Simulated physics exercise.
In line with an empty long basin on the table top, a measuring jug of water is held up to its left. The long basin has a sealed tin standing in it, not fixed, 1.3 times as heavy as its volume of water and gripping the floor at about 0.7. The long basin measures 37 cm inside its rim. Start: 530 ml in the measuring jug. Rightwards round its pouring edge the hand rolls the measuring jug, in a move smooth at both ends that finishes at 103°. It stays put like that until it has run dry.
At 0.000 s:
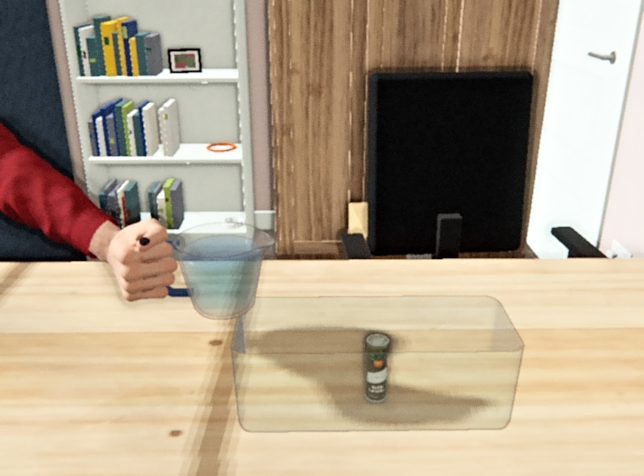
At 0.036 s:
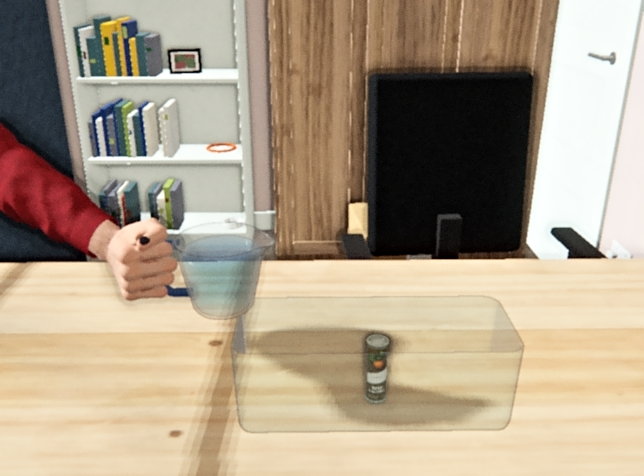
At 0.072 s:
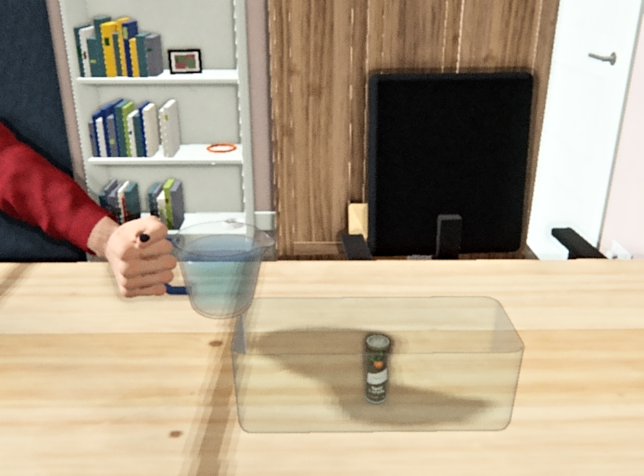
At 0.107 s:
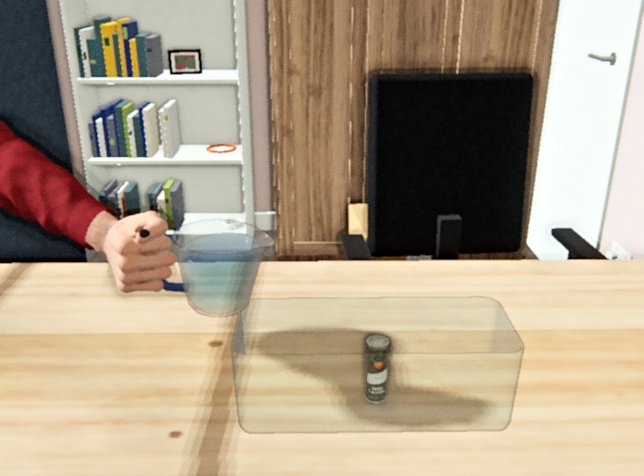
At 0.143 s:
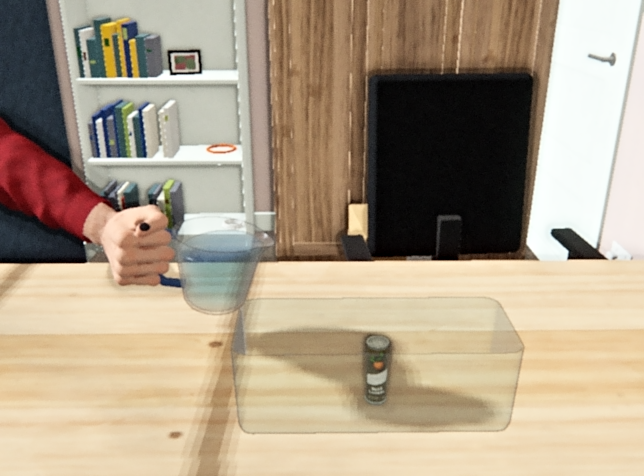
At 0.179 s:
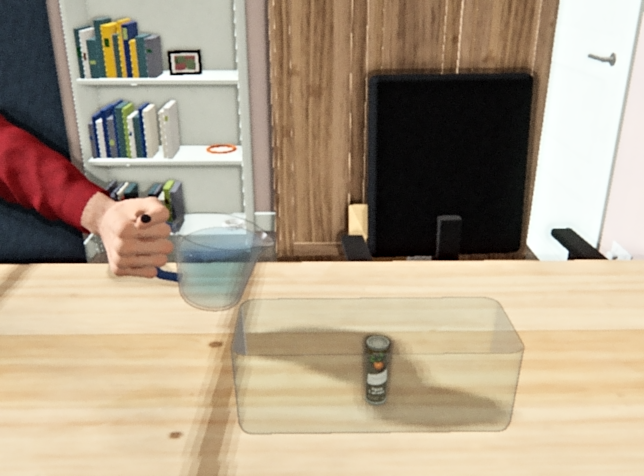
On a light wooden table top, a hand in a red sleeve holds a measuring jug of water up to the left of a clear long basin with a small tin standing in view, and slowly tilts the jug slightly rightwards.
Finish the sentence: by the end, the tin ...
By the end, the tin has toppled.
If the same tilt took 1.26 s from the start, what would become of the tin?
Then the tin does not tip.
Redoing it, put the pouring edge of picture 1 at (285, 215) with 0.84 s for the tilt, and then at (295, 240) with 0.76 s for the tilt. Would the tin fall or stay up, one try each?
The tin overturns the first time and overturns the second time.
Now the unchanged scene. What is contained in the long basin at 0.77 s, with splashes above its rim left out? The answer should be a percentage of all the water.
58 per cent or thereabouts.
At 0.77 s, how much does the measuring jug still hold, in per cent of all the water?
10 per cent or so.
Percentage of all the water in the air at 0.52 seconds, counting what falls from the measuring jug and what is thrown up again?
Roughly 26 %.
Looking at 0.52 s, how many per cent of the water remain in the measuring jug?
Roughly 70 percent.
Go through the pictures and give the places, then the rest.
In the first frame, tilt 0°; pouring edge (276, 240); surface from (180, 248) to (264, 248); the long basin's rim runs from (237, 325) to (510, 323); the tin's top is at (378, 343).
In the second frame, tilt 1°; pouring edge (276, 240); surface from (180, 248) to (264, 247).
In the third frame, tilt 2°; pouring edge (276, 241); surface from (181, 248) to (264, 246).
In the fourth frame, tilt 4°; pouring edge (276, 241); surface from (181, 247) to (264, 245).
In the fifth frame, tilt 8°; pouring edge (276, 242); surface from (179, 244) to (265, 242).
In the sixth frame, tilt 12°; pouring edge (276, 242); surface from (179, 240) to (266, 240).
By 0.52 s the tilt is 73° and 70 per cent is still to pour; the tin stands where it began.
By 0.77 s the tilt is 102° and 10 per cent is still to pour; the tin stands 1 cm from where it began.
By 1.03 s the tilt is 103° and 0 per cent is still to pour; the tin lies on its side.
By 1.32 s the tilt is 103° and 0 per cent is still to pour; the tin lies on its side.
At rest the tin lies on its side.
